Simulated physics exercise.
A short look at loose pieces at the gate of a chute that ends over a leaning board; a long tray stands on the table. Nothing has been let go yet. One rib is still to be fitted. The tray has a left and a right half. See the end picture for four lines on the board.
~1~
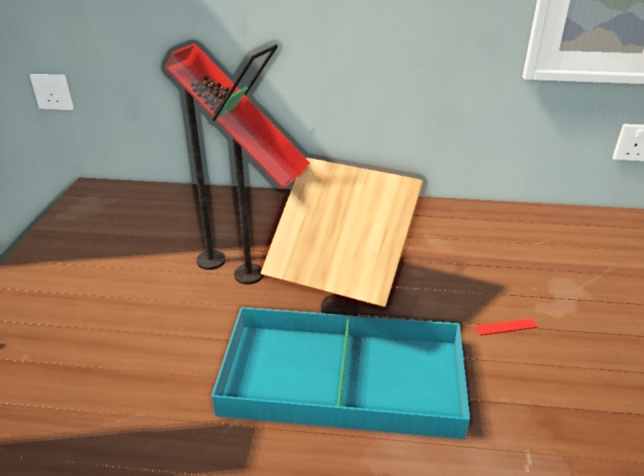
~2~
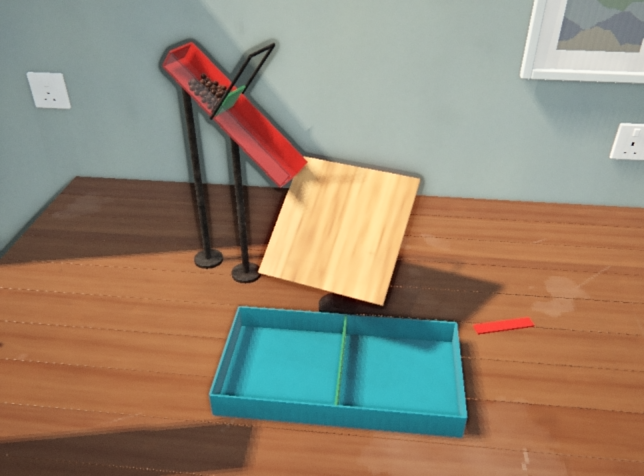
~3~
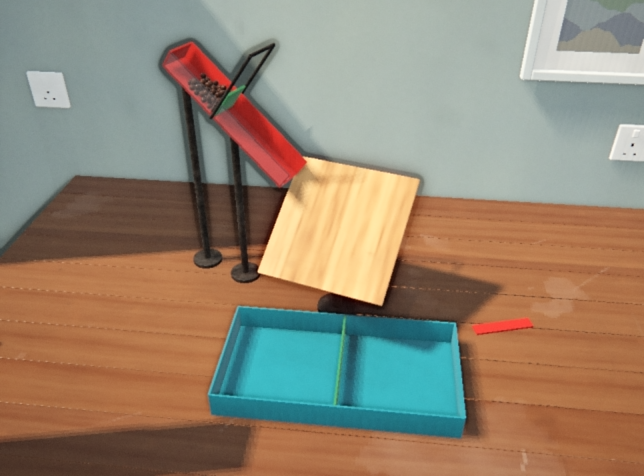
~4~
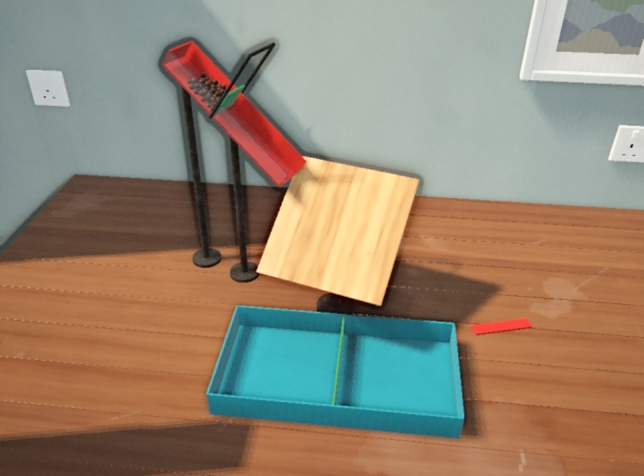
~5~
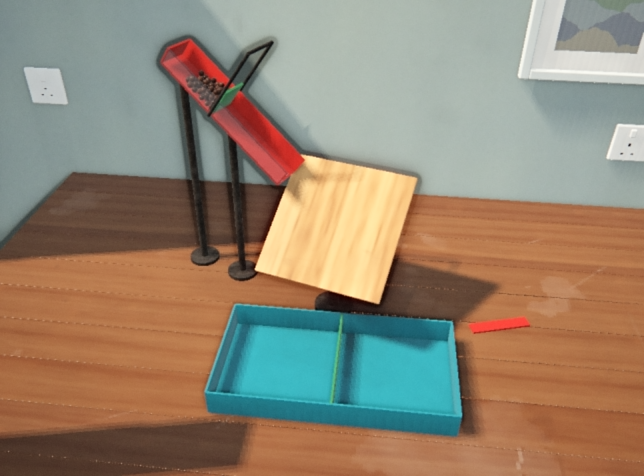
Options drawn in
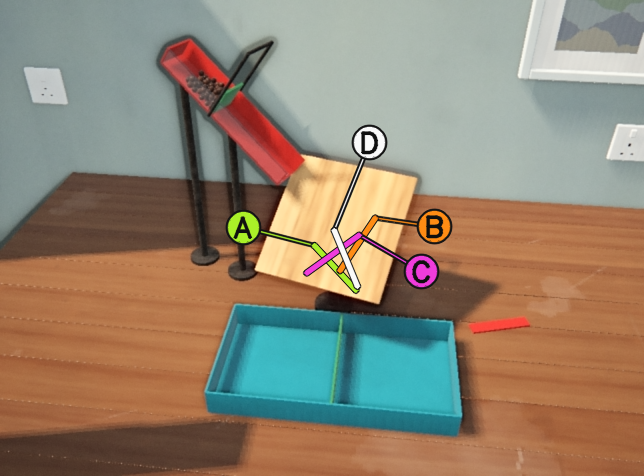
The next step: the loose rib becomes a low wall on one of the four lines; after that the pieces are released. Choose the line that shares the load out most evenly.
The best line is D.
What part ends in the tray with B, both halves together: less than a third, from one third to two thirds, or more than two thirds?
It is more than two thirds.
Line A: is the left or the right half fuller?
More lands on the right.
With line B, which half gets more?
More lands on the left.
On the marked copy, line A from (314, 245) to (355, 290); line B from (375, 217) to (340, 270); line C from (359, 235) to (306, 273); line D from (334, 230) to (357, 286).
Choosing A, of what is caught, a small part in the left half, most in the right.
Choosing B, of what is caught, nearly all in the left half, a stray few in the right.
Choosing C, of what is caught, nearly all in the left half, a small part in the right.
Choosing D, of what is caught, about half in the left half, about half in the right.
